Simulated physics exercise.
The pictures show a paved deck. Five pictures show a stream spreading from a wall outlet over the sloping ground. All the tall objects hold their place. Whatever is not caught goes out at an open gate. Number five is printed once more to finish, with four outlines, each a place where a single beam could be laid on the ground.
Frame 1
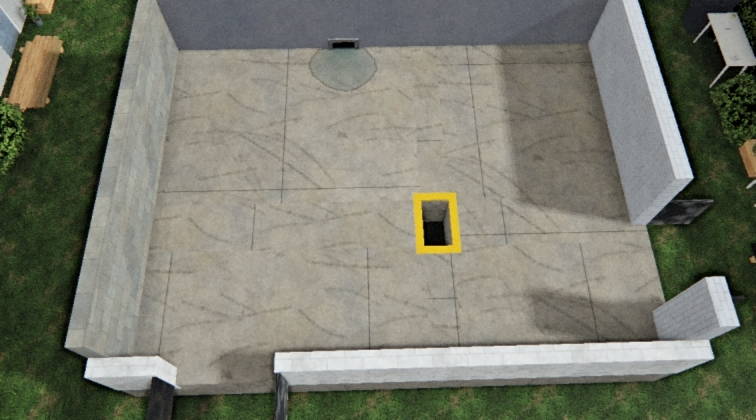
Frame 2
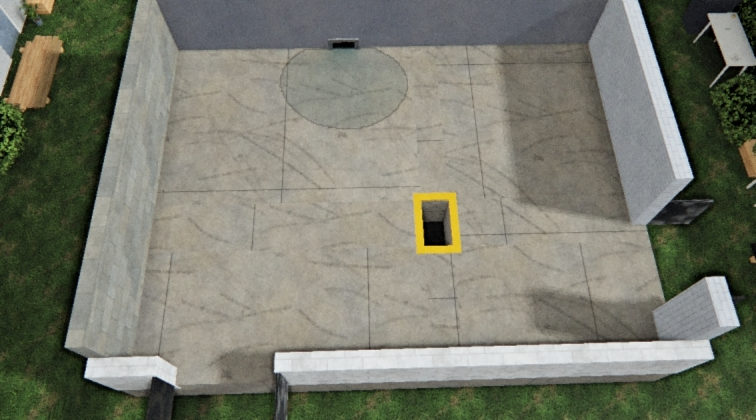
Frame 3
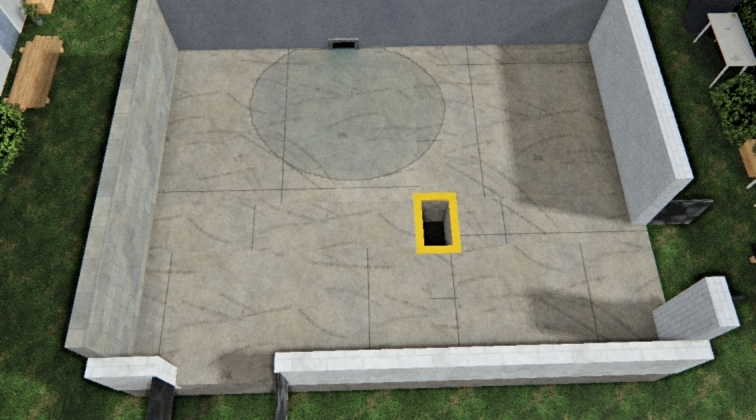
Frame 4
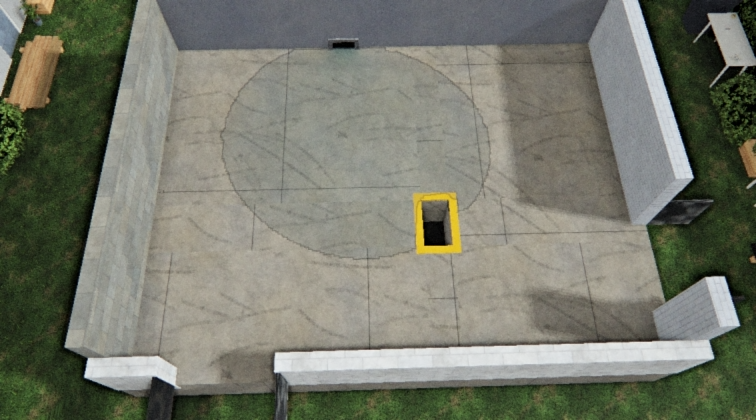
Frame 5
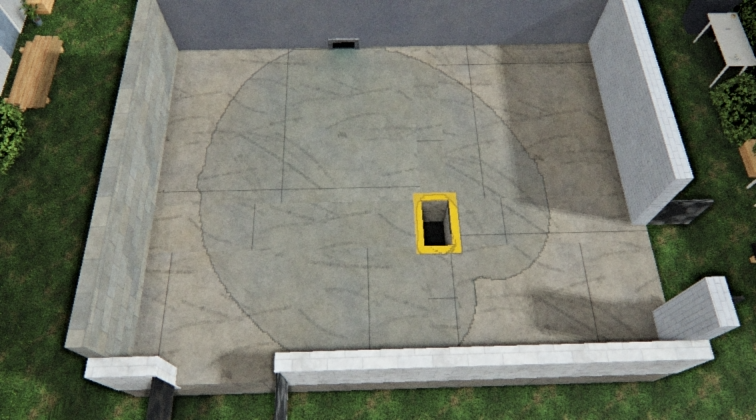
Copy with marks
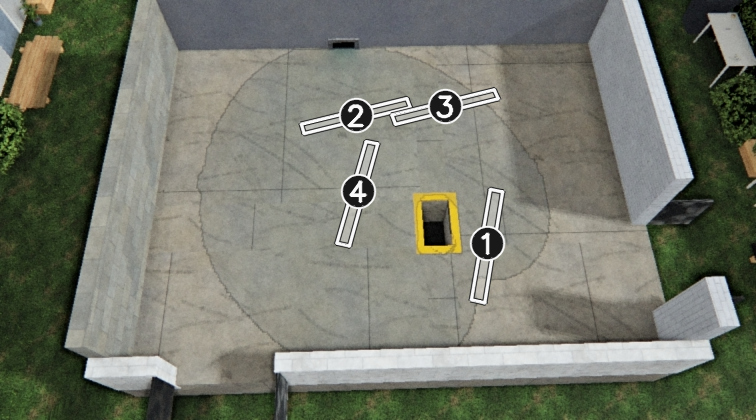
Water spread from a small opening in the back wall across the paved deck in a widening round sheet, reached the yellow-edged pit, then surrounded it and stretched to the front wall.
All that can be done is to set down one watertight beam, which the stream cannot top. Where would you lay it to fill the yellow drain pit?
Place 1 does it best.
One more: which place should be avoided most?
Here it is place 2.
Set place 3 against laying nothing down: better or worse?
Worse.
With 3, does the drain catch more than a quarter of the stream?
No.
In white, 1 from (478, 301) to (496, 190); 2 from (302, 128) to (408, 102); 3 from (393, 119) to (496, 94); 4 from (343, 244) to (371, 142).
With 1, about 24 % of the stream goes into the yellow drain pit, about 70 % out by the gates.
With 2, about 4 % of the stream goes into the yellow drain pit, about 84 % out by the gates.
With 3, about 16 % of the stream goes into the yellow drain pit, about 75 % out by the gates.
With 4, about 16 % of the stream goes into the yellow drain pit, about 77 % out by the gates.
